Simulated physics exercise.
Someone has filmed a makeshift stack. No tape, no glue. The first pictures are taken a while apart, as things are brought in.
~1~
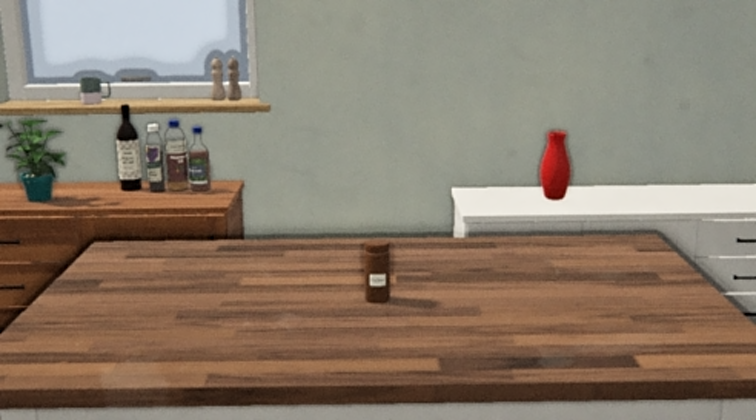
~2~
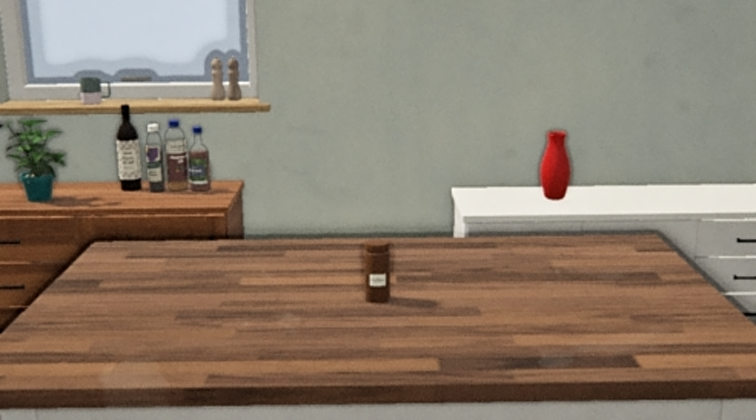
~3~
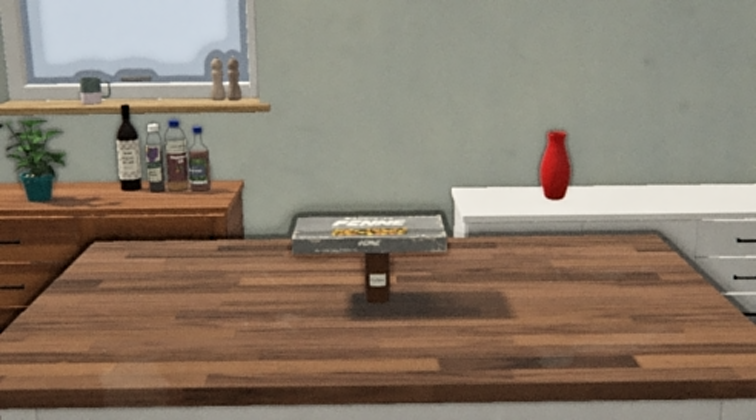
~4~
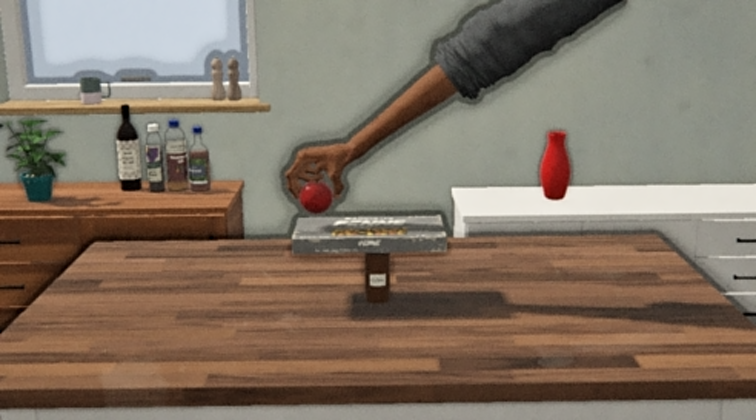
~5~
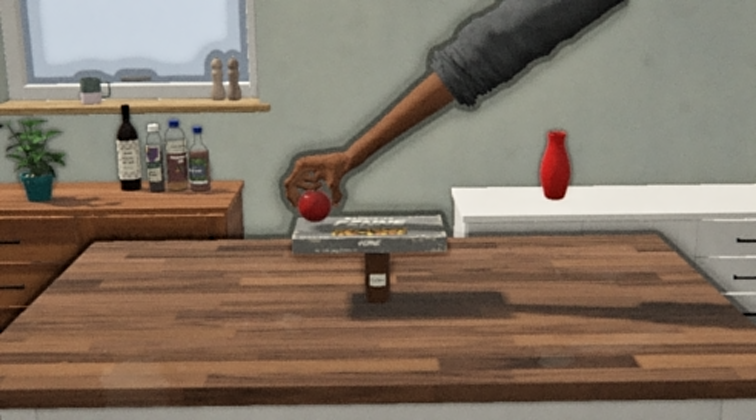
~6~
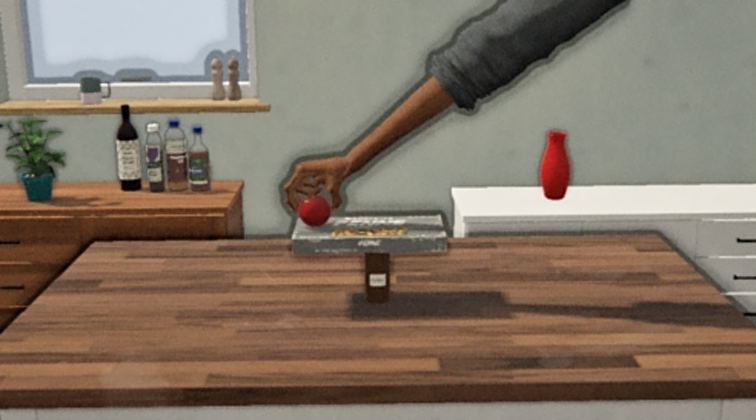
A flat grey box appears on top of a small brown shaker standing on a wooden table, then a hand reaches in from the upper right and lowers a red tomato onto the box's left side, still holding it.
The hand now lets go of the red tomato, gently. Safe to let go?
Here the stack loses its balance.
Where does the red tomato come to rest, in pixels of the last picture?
Near (275, 284).
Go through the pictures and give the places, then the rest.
In the first frame, the last thing is not in view yet; brown shaker (377, 271).
In the second frame, the last thing is not in view yet; brown shaker (377, 271).
In the third frame, the last thing is not in view yet; brown shaker (377, 271).
In the fourth frame, coming down; red tomato (316, 197); brown shaker (377, 271).
In the fifth frame, coming down; red tomato (315, 206); brown shaker (377, 271).
In the sixth frame, in place under the hand; red tomato (315, 210); brown shaker (377, 271).
Then, 0.30 s later than the last frame, red tomato now fallen; grey packet tilted by 49°.
Then, 0.40 s later than the last frame, grey packet tilted by 61°.
Then, 0.60 s later than the last frame, grey packet now fallen; brown shaker tilted by 34°.
Then, 0.70 s later than the last frame, brown shaker now fallen.
When it is over, fallen, brown shaker, red tomato and grey packet. End places, in pixels of the last picture, red tomato near (275, 284). The stack comes apart.
